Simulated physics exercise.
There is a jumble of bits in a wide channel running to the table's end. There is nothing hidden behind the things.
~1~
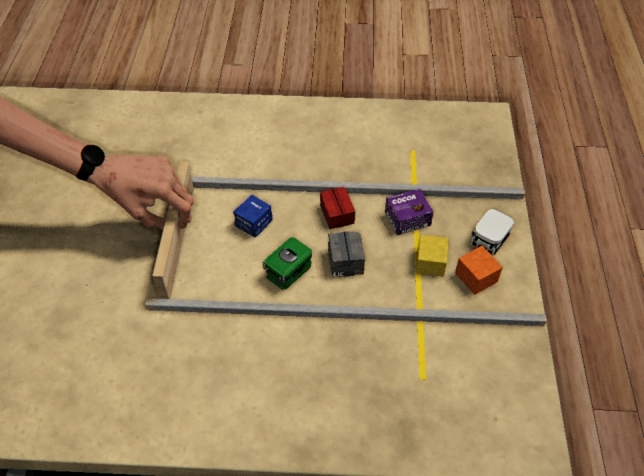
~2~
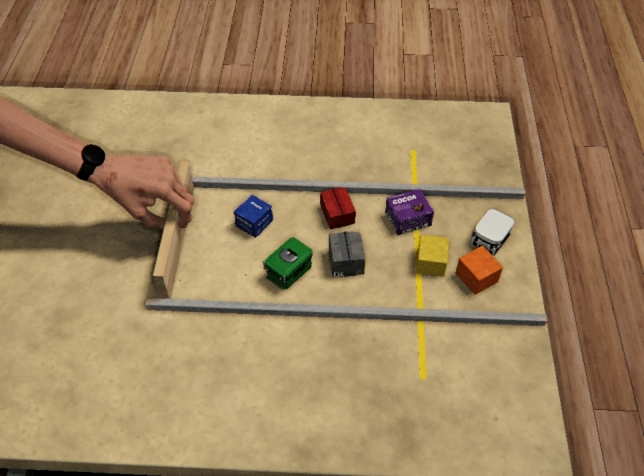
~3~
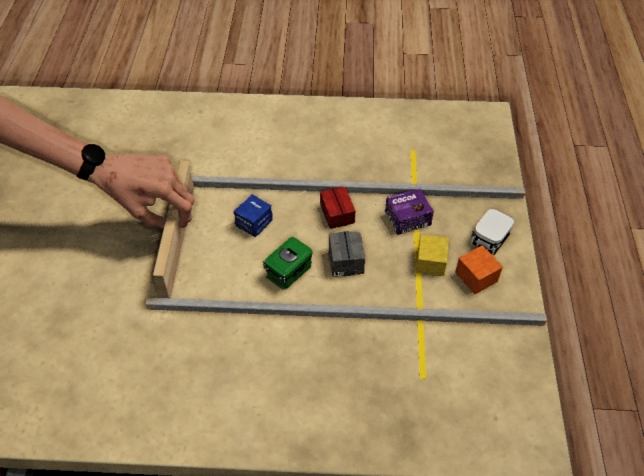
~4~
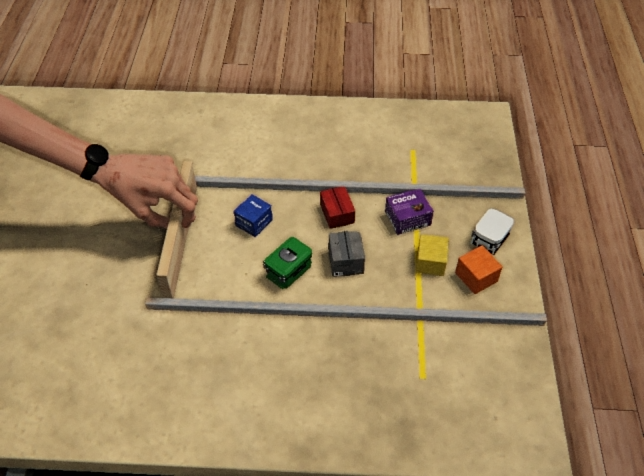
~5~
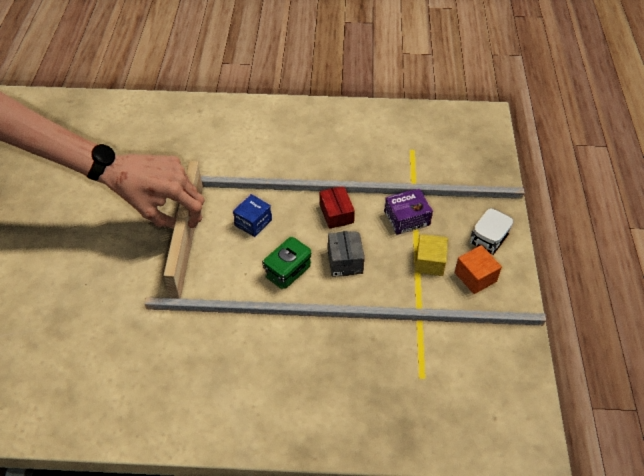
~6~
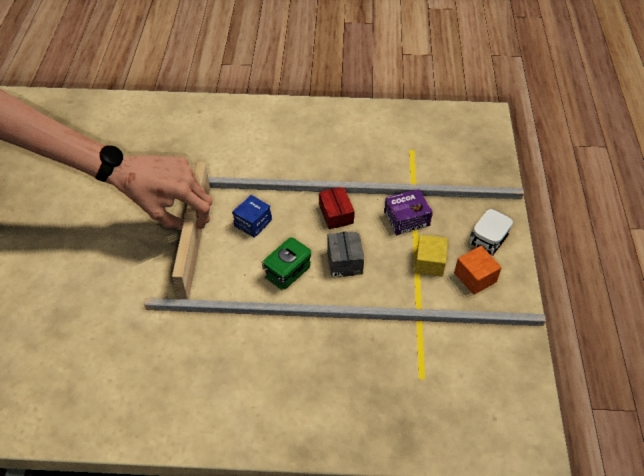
A hand slides a wooden board slightly right toward colourful blocks that stay still.
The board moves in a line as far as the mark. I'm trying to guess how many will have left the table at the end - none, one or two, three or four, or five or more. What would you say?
I would say none.
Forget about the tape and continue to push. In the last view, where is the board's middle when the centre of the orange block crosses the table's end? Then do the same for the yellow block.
The middle is at (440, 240) when it's the orange block, and at (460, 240) when it's the yellow block.
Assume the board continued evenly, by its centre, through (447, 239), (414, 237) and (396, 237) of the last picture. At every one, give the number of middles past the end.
Taking the three positions in turn, the counts come to 2, 0 and 0.
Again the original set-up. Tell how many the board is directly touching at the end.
Total: 2.
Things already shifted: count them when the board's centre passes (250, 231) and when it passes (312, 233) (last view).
First 1 and then 4.
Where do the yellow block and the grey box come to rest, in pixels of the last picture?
The yellow block at (492, 255), the grey box at (462, 255).
Soon after, none off yet; white case at rest near (491, 232); orange block at rest near (478, 270); yellow block at rest near (431, 255).
After that, none off yet; white case at rest near (494, 233); orange block displaced a little near (496, 272); yellow block displaced about its own width near (460, 255).
In the end, the number that fall off is zero.
